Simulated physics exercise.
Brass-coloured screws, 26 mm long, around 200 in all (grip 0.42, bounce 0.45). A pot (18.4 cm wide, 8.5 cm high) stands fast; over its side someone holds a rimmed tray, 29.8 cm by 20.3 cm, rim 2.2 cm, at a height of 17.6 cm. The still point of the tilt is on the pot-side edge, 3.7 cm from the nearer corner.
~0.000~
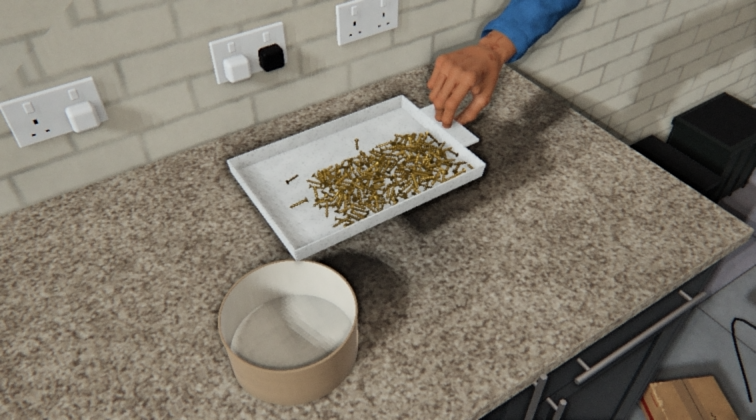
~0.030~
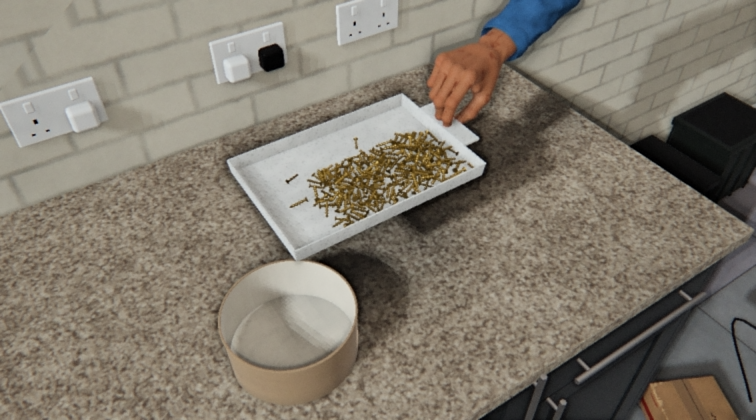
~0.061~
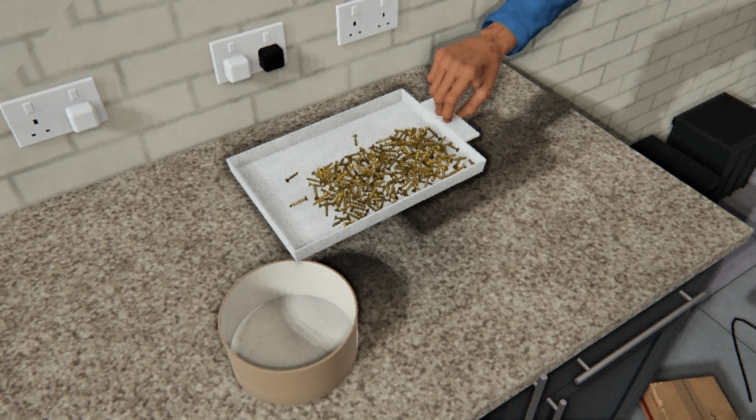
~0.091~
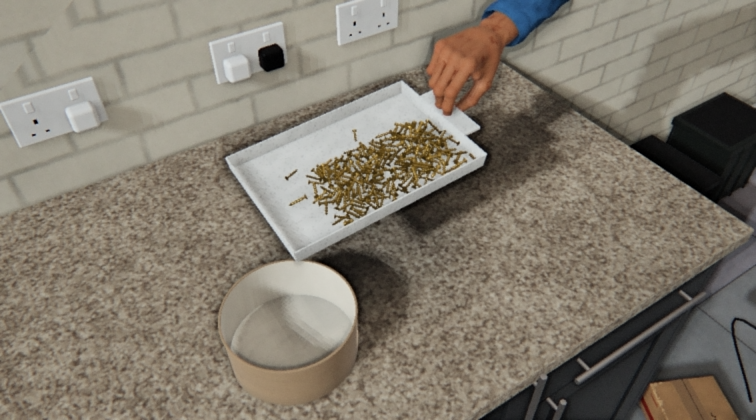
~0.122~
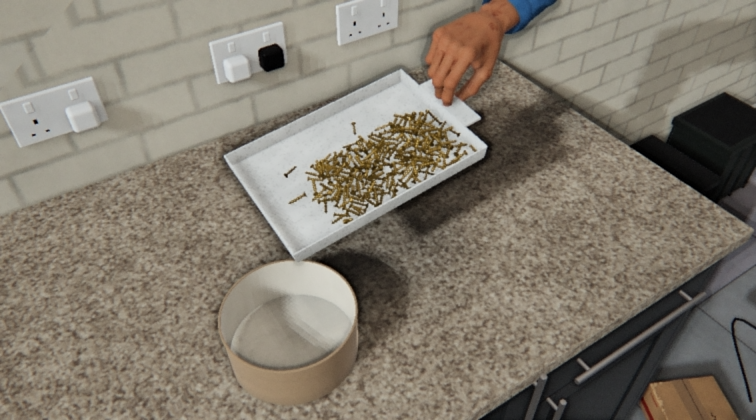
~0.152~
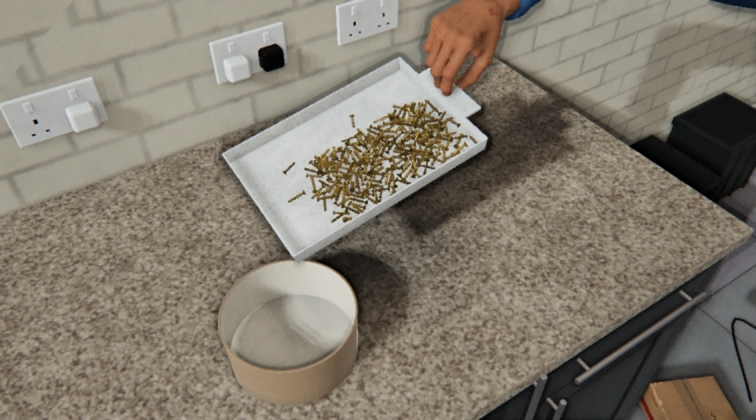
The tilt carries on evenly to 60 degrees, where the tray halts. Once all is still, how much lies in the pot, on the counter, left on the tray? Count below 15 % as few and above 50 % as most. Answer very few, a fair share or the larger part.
Pot the larger part, counter very few, tray a fair share.
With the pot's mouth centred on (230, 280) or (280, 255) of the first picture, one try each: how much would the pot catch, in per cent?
About 25 and 5 per cent.
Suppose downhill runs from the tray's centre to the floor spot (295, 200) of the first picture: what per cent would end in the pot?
Some 25 per cent.
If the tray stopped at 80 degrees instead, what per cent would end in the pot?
Then about 90 per cent.
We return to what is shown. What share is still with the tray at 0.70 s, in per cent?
Some 60 per cent of the load.
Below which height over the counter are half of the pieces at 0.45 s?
Some 28 cm.
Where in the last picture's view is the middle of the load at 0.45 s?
Near (343, 162).
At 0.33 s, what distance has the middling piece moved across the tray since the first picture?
About 1 cm.
After 0.33 s, tilt 38 degrees; the tray holds 100 %, the pot 0 %.
After 0.45 s, tilt 54 degrees; the tray holds 100 %, the pot 0 %.
After 0.70 s, tilt 60 degrees; the tray holds 60 %, the pot 10 %.
At rest (1.7 s), pot 70 %, counter 5 %, tray 25 %.
